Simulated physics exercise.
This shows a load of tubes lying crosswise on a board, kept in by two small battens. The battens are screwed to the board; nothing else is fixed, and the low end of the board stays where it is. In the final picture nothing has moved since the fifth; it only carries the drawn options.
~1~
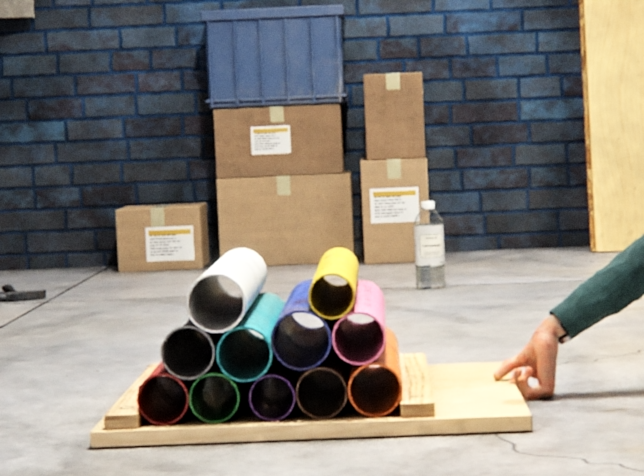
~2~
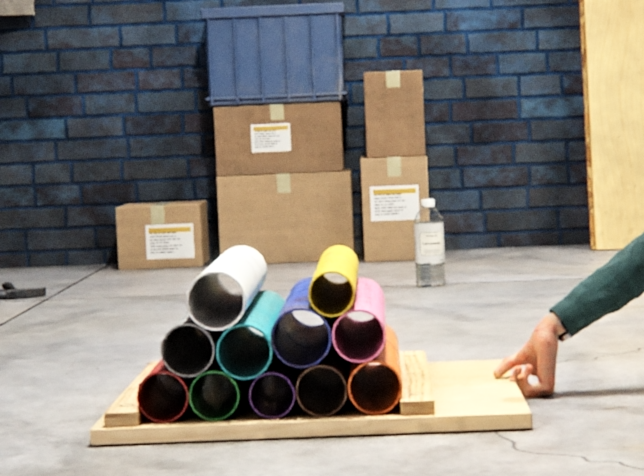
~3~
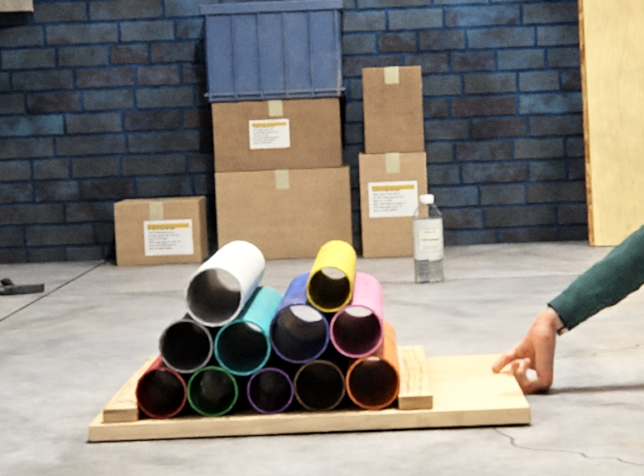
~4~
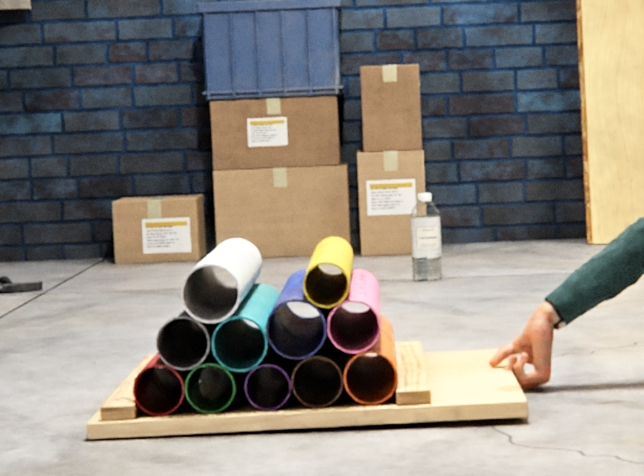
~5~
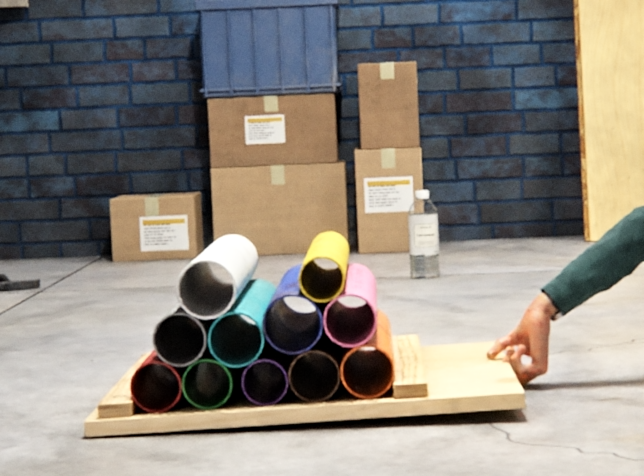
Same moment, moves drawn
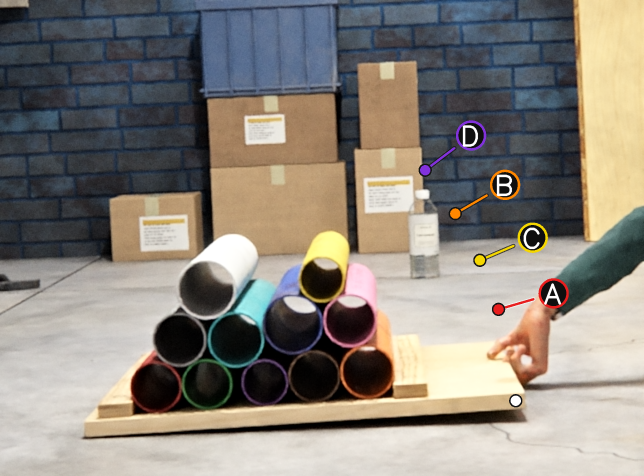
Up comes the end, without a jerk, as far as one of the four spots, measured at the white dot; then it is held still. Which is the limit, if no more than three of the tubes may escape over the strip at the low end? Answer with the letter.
A is the limit.
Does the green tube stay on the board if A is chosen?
Yes.
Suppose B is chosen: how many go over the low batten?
The count is six.
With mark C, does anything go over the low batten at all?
Yes.
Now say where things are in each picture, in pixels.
In the first picture, green tube (215, 398); purple tube (272, 398); brown tube (322, 393).
In the second picture, brown tube (322, 391); orange tube (375, 387).
In the third picture, board (315, 387); turquoise tube (242, 347).
In the fourth picture, board (313, 383); red tube (159, 390); green tube (210, 388).
In the fifth picture, board (310, 378); red tube (156, 387); green tube (207, 384).
On the marked copy, A at (498, 310); B at (455, 214); C at (480, 260); D at (425, 170); the white dot at (516, 401).
Following A. Soon after the start, board at 12°.
Later, board at 14°.
In the end, board at 14°, none over the low batten.
As for the rest, B six over the low batten; C four over the low batten (grey, turquoise, blue, white); D six over the low batten.
